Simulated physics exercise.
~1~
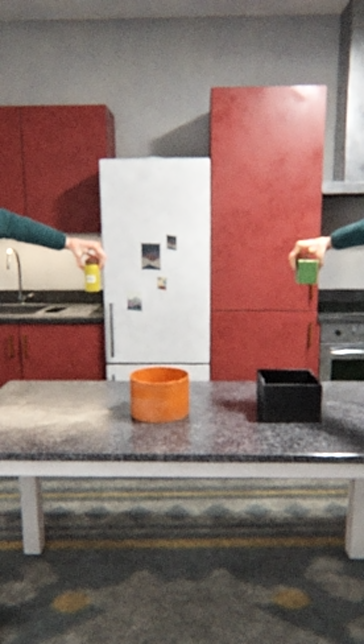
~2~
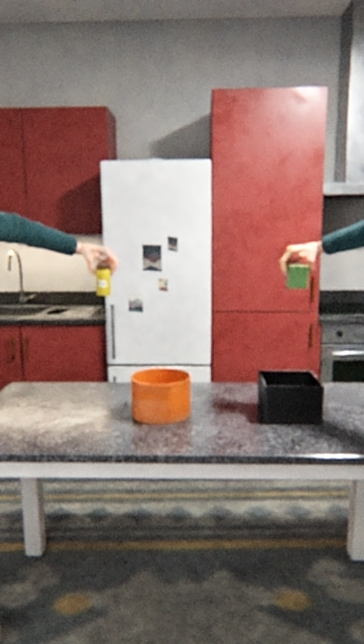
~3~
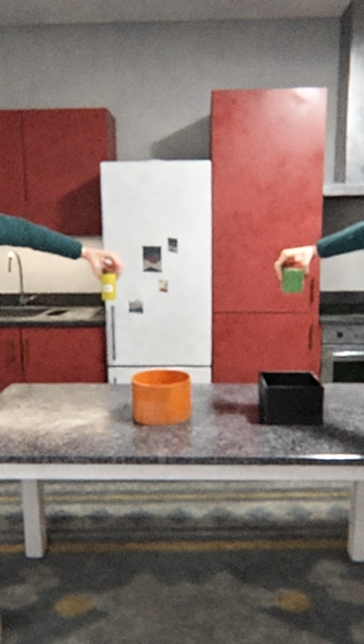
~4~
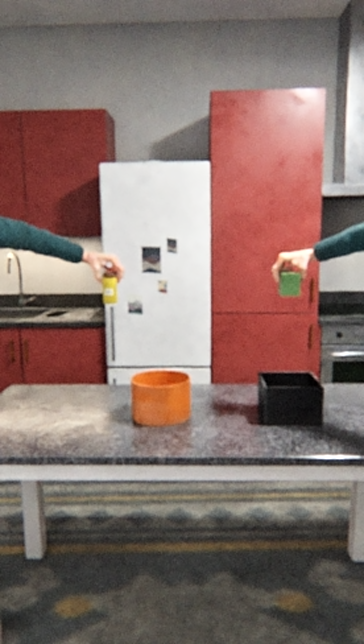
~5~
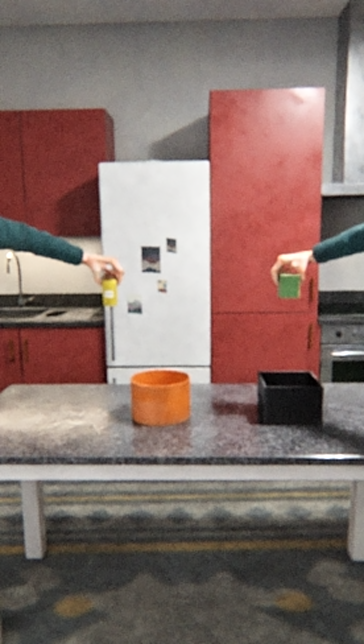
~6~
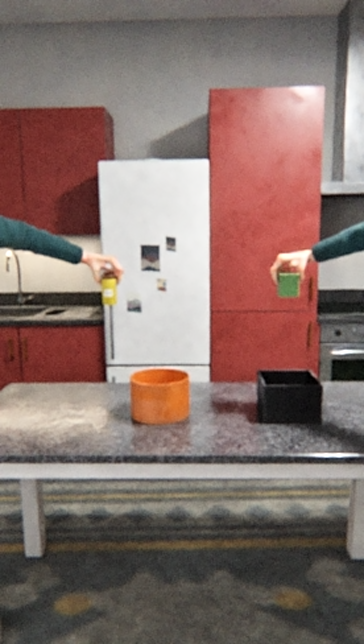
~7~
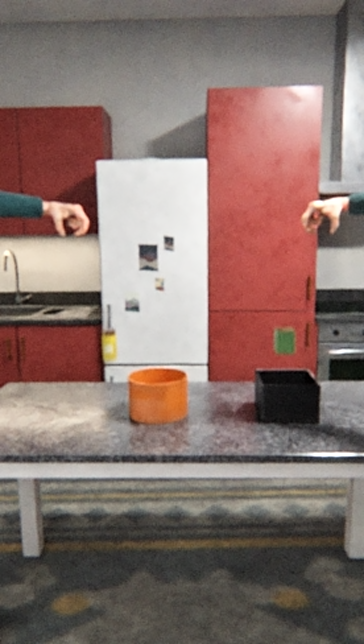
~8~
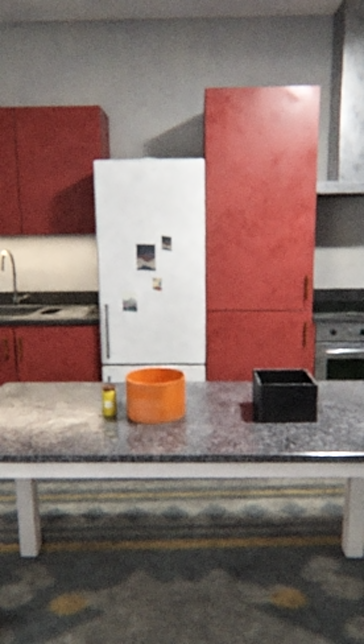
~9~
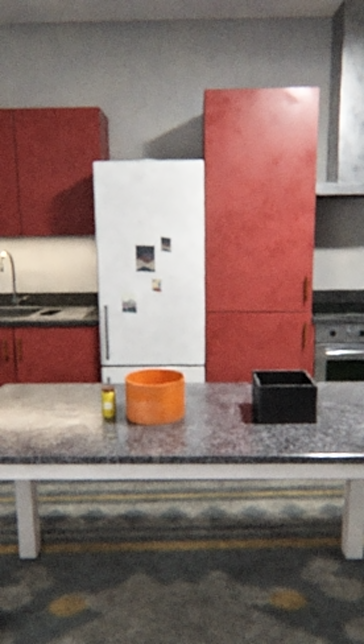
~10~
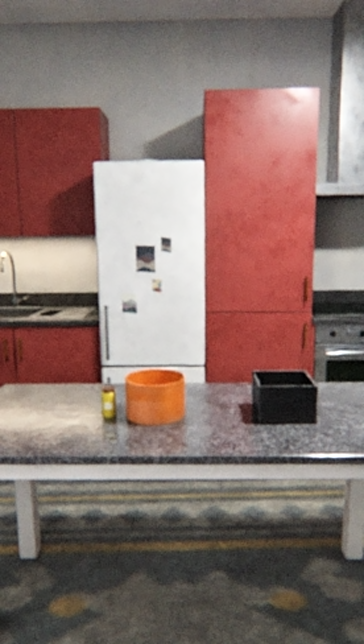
In a kitchen, two hands release a green block into a black crate and a yellow shaker beside an orange bin.
